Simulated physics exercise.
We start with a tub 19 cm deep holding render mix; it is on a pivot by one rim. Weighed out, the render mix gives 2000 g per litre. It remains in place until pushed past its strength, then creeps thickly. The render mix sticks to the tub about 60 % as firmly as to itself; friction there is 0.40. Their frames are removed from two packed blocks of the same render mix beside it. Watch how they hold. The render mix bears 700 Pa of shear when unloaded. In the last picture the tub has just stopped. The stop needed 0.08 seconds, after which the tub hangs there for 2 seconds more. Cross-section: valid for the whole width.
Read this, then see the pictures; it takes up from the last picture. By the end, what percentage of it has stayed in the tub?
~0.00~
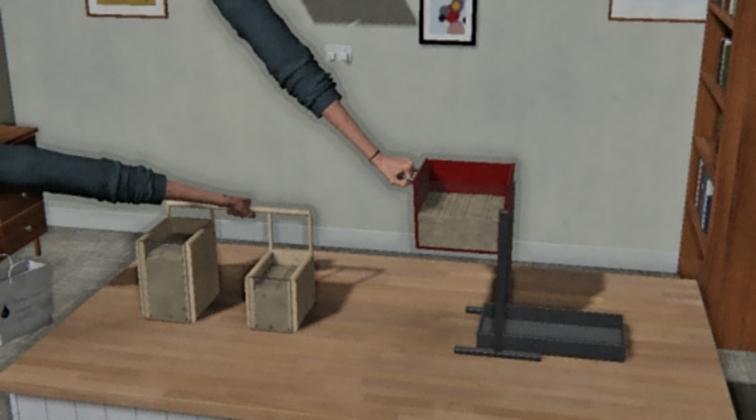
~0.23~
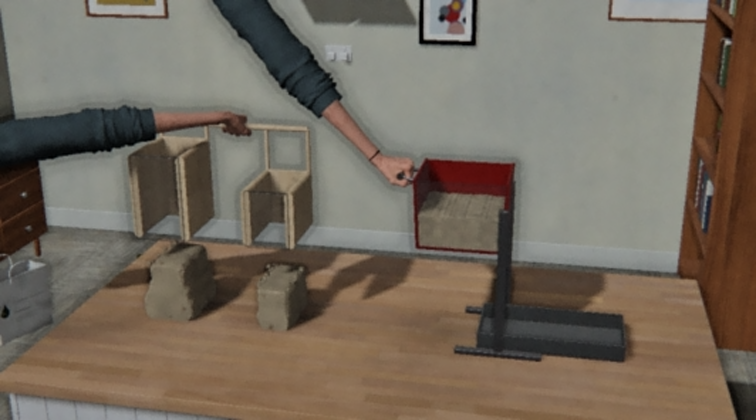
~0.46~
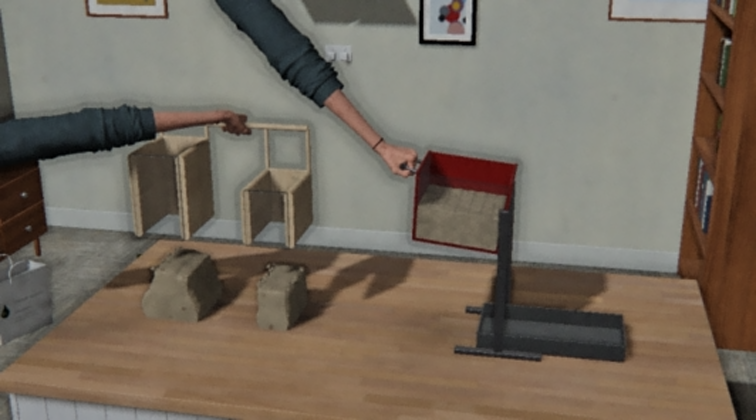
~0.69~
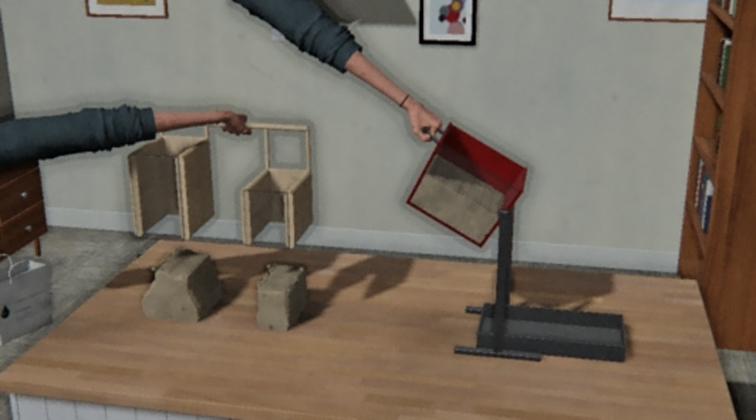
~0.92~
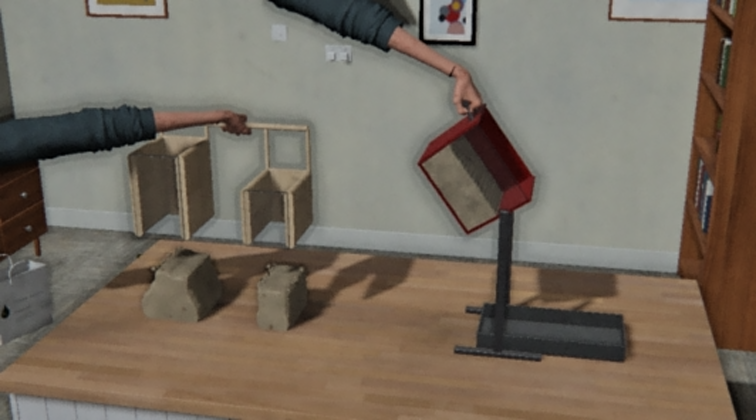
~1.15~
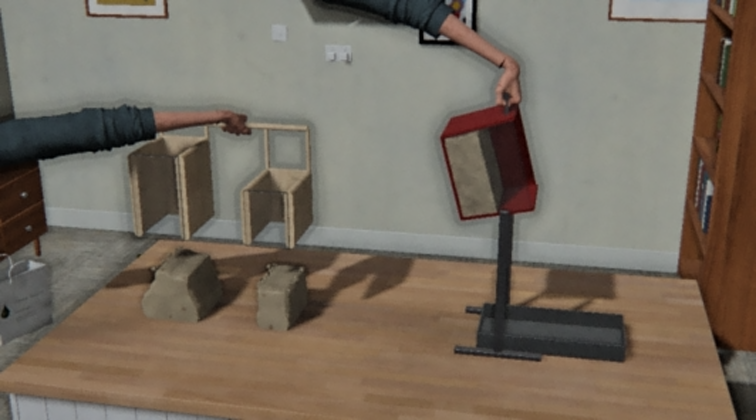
Some 100 per cent has stayed in the tub.
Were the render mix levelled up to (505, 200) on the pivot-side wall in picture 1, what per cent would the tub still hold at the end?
In that case, around 100 percent.
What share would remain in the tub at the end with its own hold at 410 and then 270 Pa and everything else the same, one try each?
First 100 %, second 100 %.
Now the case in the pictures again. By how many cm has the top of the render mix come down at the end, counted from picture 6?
2 cm.
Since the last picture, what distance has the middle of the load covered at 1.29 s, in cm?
Roughly 1 centimetres.
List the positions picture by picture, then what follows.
In the first frame, handle-side rim at (416, 181), tilt 0 degrees; highest point of the render mix at (474, 218); test blocks 21 cm, 13 cm high (left to right).
In the second frame, handle-side rim at (416, 181), tilt 0 degrees; highest point of the render mix at (474, 218); test blocks 18 cm, 13 cm high (left to right).
In the third frame, handle-side rim at (420, 173), tilt 6 degrees; highest point of the render mix at (423, 208); test blocks 16 cm, 13 cm high (left to right).
In the fourth frame, handle-side rim at (442, 143), tilt 29 degrees; highest point of the render mix at (428, 176); test blocks 16 cm, 13 cm high (left to right).
In the fifth frame, handle-side rim at (478, 124), tilt 54 degrees; highest point of the render mix at (447, 148); test blocks 16 cm, 13 cm high (left to right).
In the sixth frame, handle-side rim at (513, 121), tilt 75 degrees; highest point of the render mix at (474, 134); test blocks 16 cm, 13 cm high (left to right).
By 1.29 s, the tub is at 75 degrees and holds 100 %.
By 1.46 s, the tub is at 75 degrees and holds 100 %.
By 1.63 s, the tub is at 75 degrees and holds 100 %.
By 1.80 s, the tub is at 75 degrees and holds 100 %.
By 3.15 s, at the end, the tub is at 75 degrees and holds 100 %.
